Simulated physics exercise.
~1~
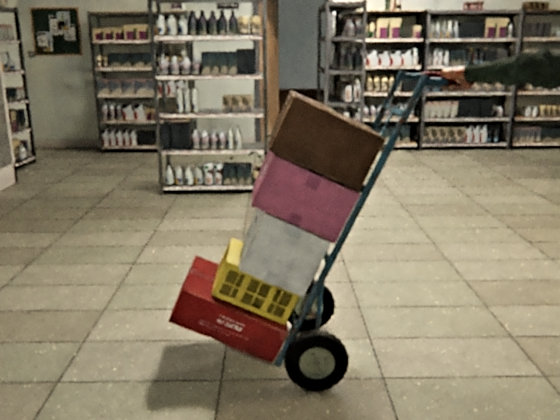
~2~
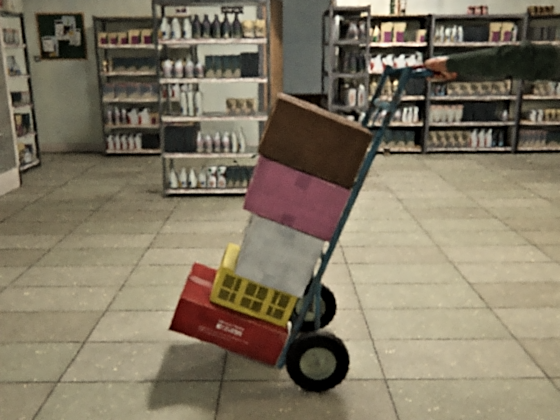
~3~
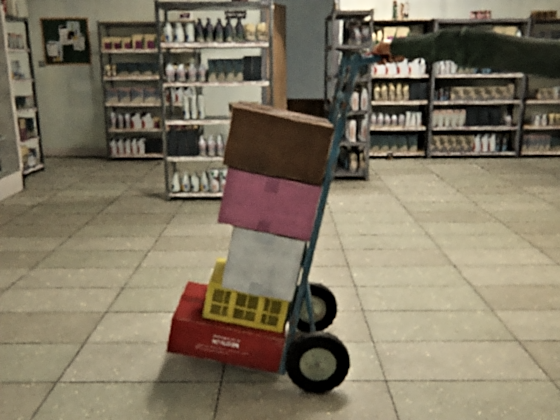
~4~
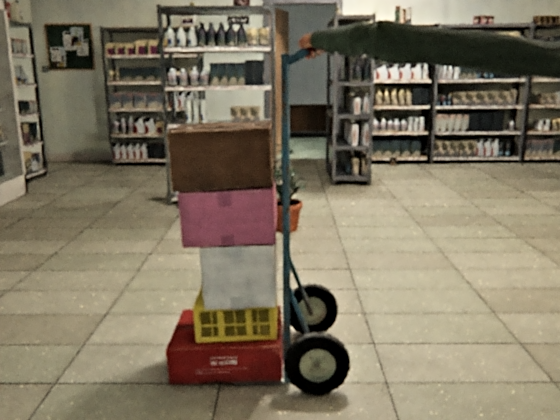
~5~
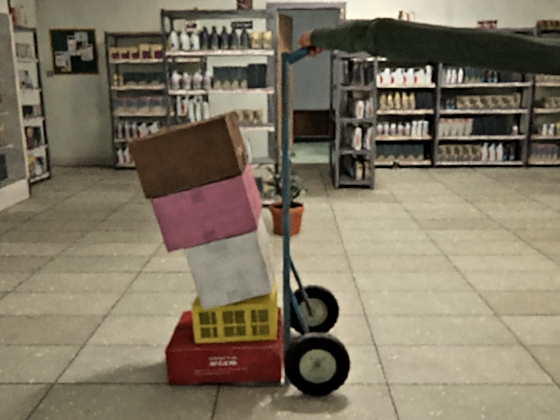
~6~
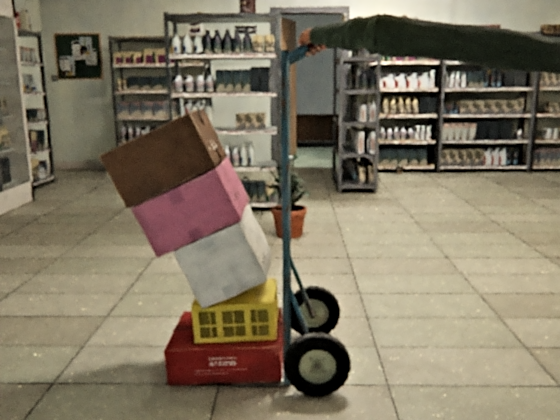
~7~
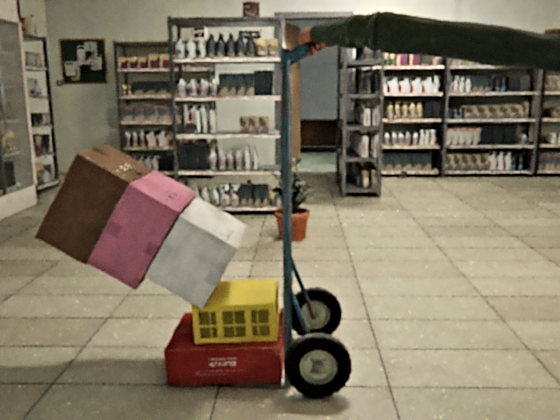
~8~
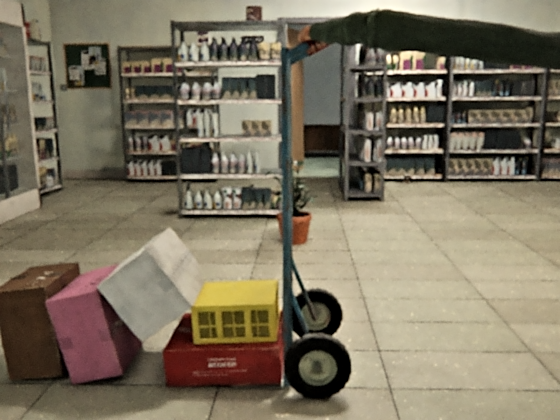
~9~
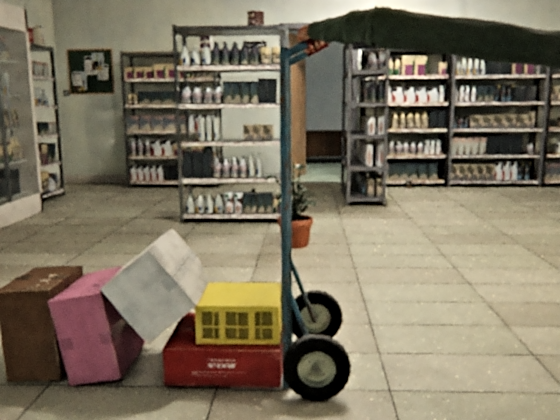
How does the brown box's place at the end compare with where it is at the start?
At the start the brown box sits on top of the stack on the leaning truck, and at the end it lies on the floor at the far left, beyond the pink box.
